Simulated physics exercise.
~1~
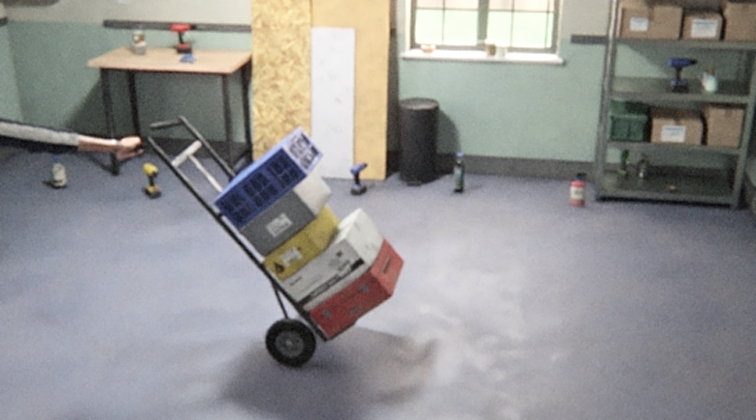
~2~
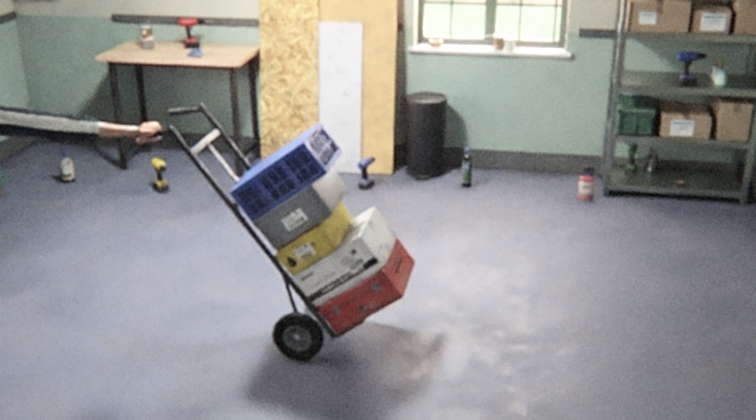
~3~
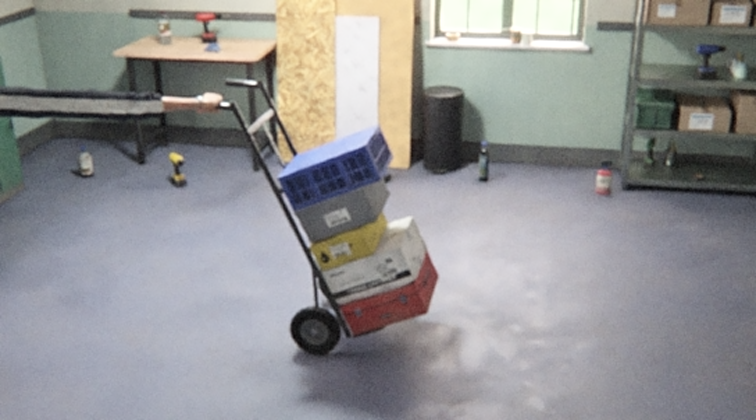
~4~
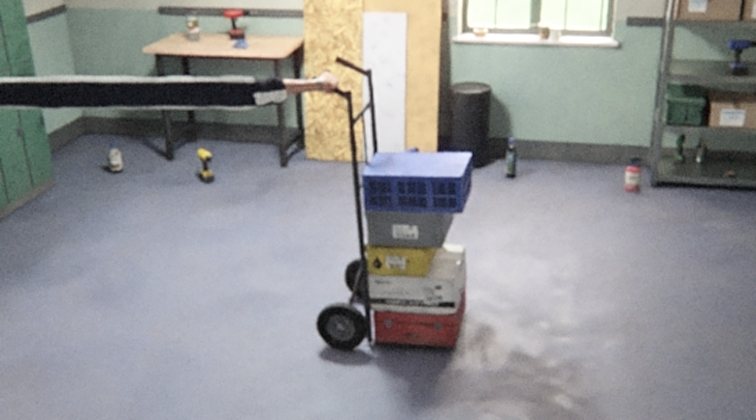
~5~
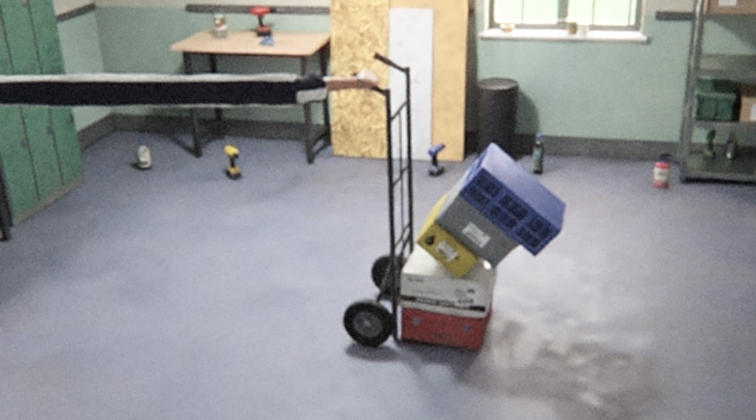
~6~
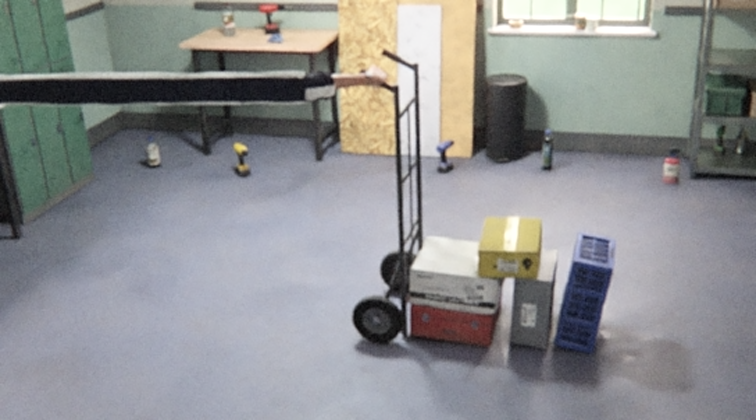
A hand swung a tilted two-wheeled hand truck upright, and its stacked load toppled to the right. The blue crate and grey tote landed on the floor, the yellow parcel flipped over, and the white parcel stayed on the red toolbox.
